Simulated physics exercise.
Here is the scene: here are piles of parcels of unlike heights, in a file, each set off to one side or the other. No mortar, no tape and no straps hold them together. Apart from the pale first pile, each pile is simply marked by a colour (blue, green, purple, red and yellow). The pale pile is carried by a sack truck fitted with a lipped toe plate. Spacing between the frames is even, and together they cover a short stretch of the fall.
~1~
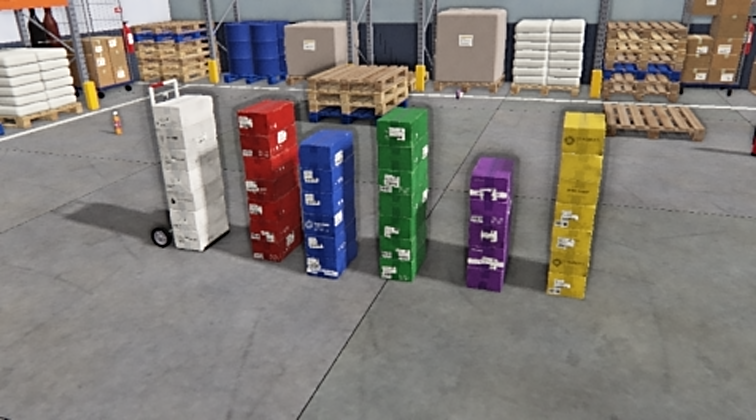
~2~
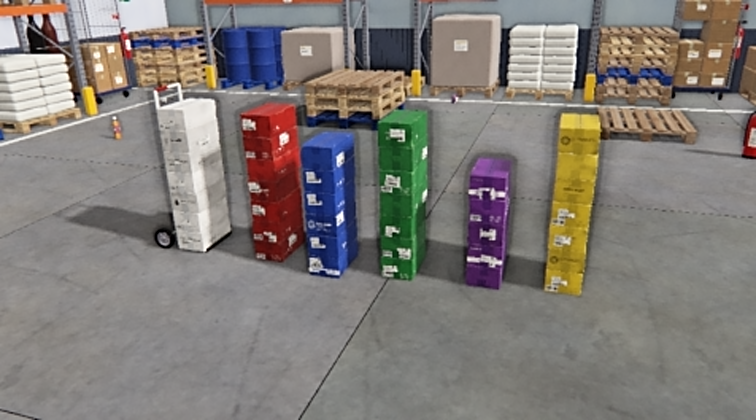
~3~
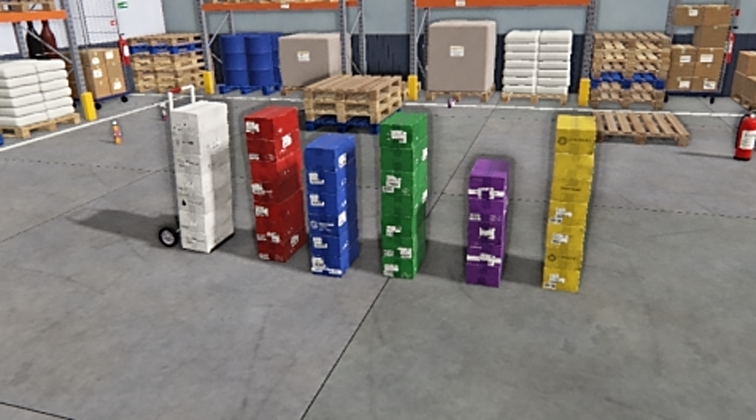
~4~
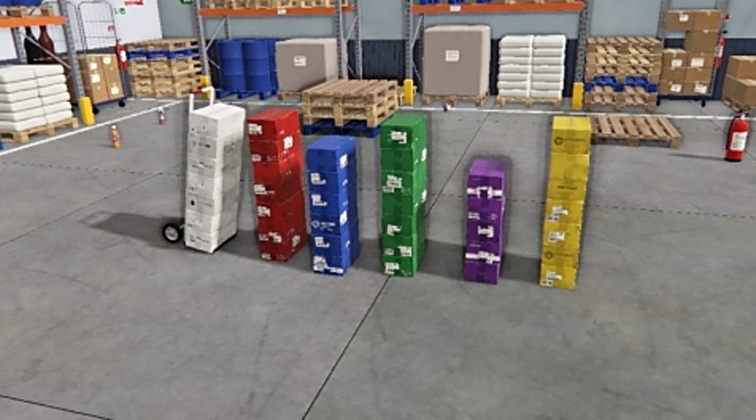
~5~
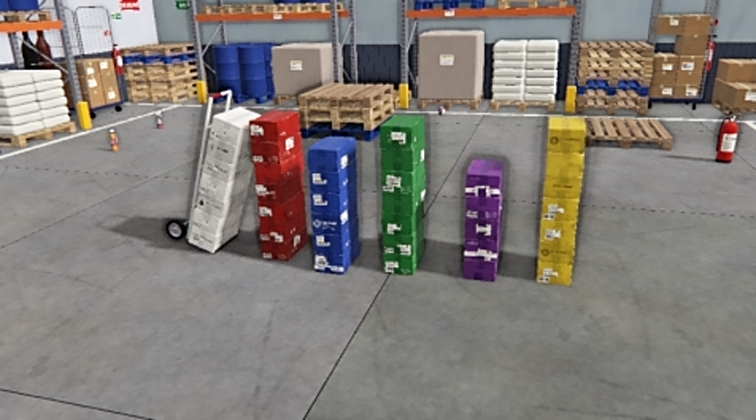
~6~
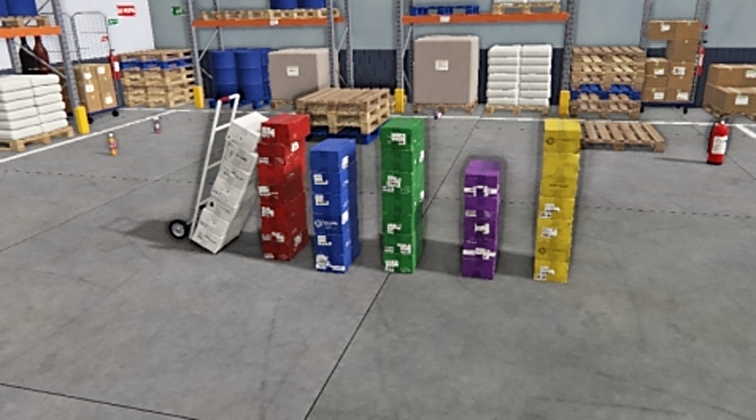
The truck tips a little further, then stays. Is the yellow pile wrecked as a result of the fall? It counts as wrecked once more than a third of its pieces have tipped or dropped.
Yes.
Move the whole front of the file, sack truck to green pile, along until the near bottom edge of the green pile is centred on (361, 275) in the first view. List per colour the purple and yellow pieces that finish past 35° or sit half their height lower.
Tally: Purple = 5, yellow = 7.
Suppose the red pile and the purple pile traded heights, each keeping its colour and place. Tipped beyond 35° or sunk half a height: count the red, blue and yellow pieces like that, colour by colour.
Pieces down at the end - red: 4, blue: 6, yellow: 7.
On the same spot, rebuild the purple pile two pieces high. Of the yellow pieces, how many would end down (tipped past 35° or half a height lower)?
By colour: Yellow 5.
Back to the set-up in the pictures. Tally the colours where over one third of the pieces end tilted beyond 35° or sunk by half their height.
5.
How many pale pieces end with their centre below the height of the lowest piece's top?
3 in all.
Soon, 7 of the pale pile down; none of the 7 yellow parcels down (0 of 32 in all colours); top yellow parcel unmoved; top red parcel tipped clearly.
A while on, 7 of the pale pile down; none of the 7 yellow parcels down (7 of 32 in all colours); top yellow parcel unmoved; top red parcel tipped clearly, about its own height lower.
Towards the end, 7 of the pale pile down; none of the 7 yellow parcels down (20 of 32 in all colours); top yellow parcel tipped barely; top red parcel tipped well over, some three heights lower.
Then, 7 of the pale pile down; 7 of the 7 yellow parcels down (32 of 32 in all colours); top yellow parcel on its side; top green parcel on its side.
Finally, 7 of the pale pile down; 7 of the 7 yellow parcels down (32 of 32 in all colours); top yellow parcel upside down; top green parcel on its side. Seen by the last camera, middles, top green parcel near (671, 242).
